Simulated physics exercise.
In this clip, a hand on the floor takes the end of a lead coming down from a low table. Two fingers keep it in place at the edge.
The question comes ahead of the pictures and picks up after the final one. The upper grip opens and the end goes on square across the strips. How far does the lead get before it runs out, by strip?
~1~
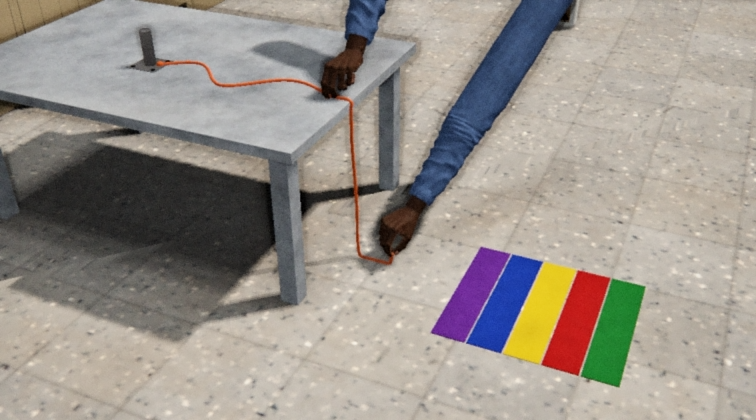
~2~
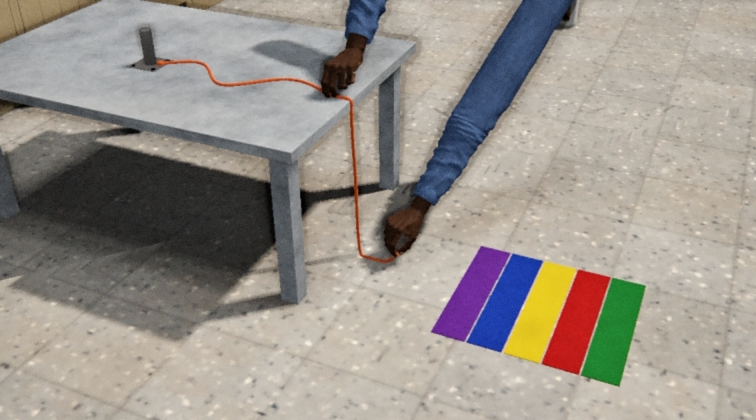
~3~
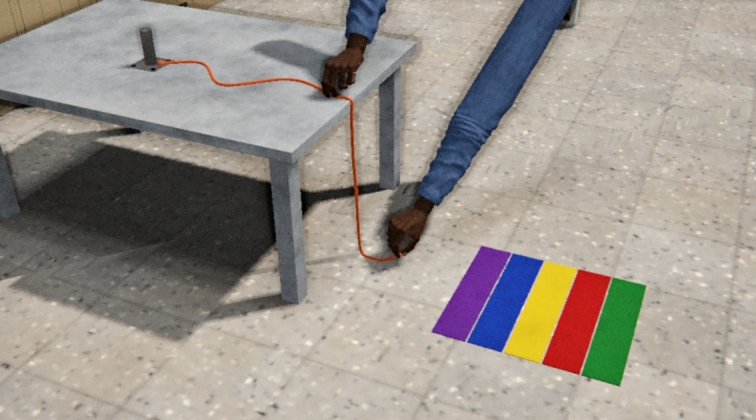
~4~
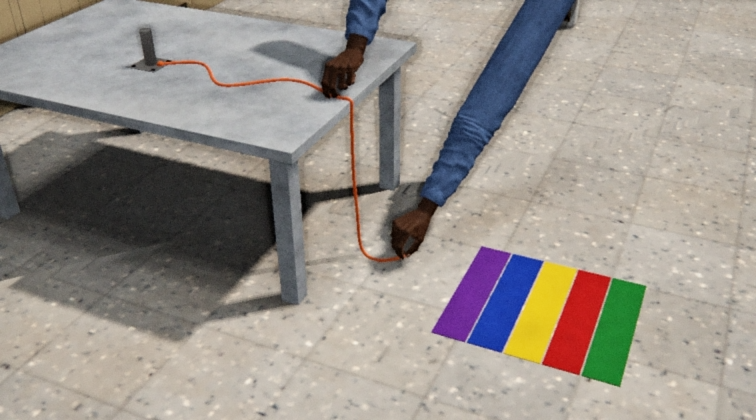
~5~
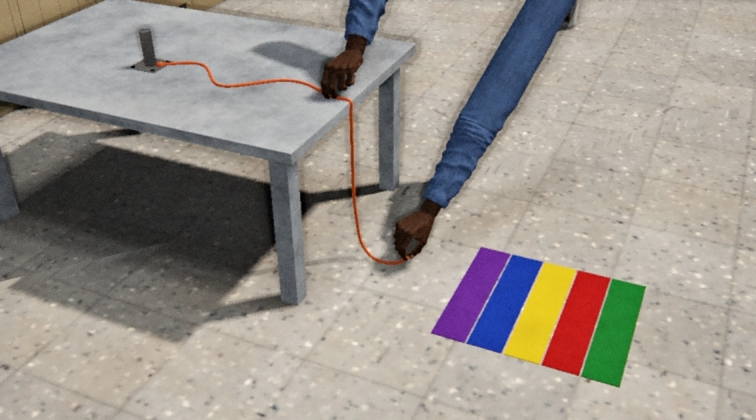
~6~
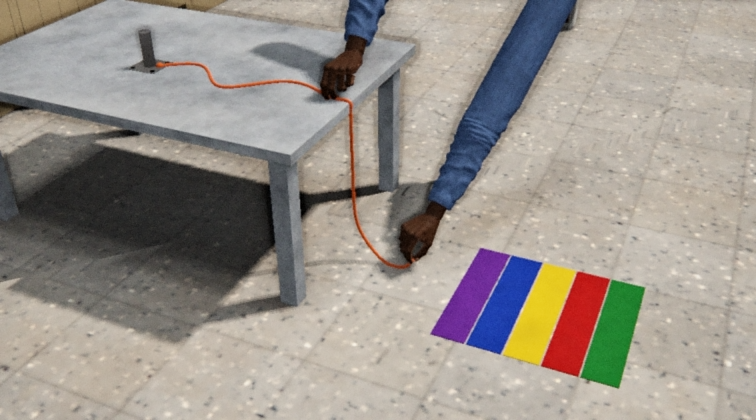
As far as the yellow strip.
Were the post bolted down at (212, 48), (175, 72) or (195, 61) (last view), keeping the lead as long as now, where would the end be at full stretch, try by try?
One per try, in order: (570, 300), (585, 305), (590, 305).
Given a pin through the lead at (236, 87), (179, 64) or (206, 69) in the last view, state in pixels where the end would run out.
Approximately (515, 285), (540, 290) and (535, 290), respectively.
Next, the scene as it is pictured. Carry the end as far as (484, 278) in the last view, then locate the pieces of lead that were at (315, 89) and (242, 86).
Near (341, 99) and (267, 86).
Early on, end near (485, 278); over purple.
Midway, end near (522, 288); over blue.
At the end of the slack, end near (545, 294); over yellow. It gets as far as the yellow strip.
